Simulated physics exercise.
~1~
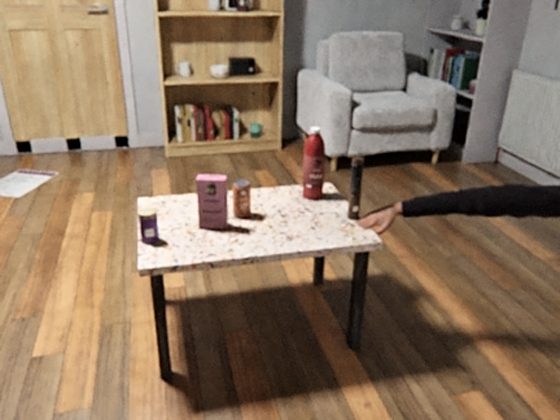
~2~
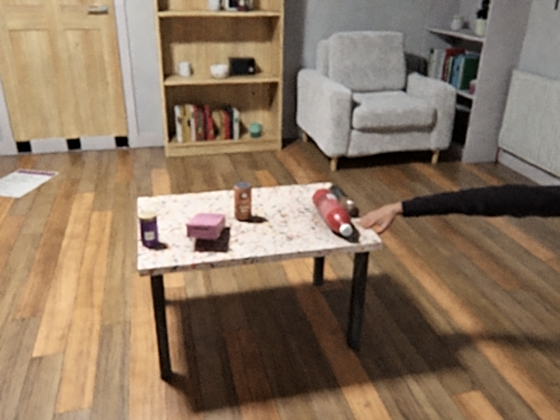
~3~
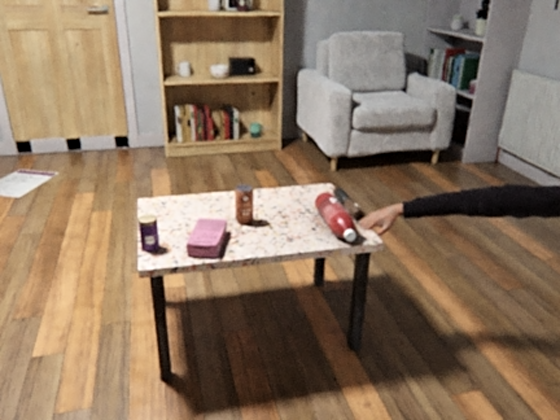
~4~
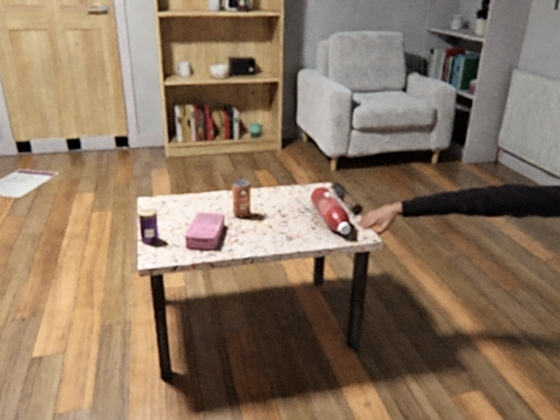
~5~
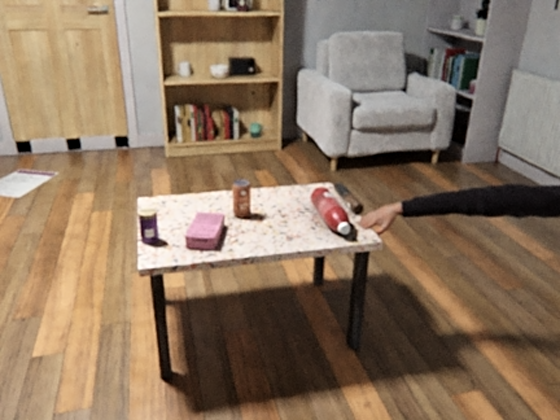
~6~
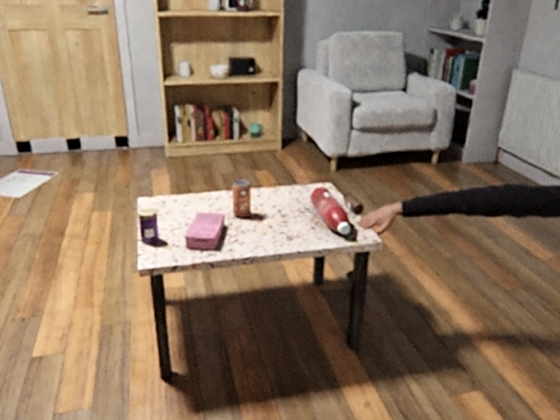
An arm reached in to the edge of a speckled table, and the pink packet, red bottle and two dark shakers toppled over. One dark shaker later dropped off the table, while the orange can and purple jar stayed standing.
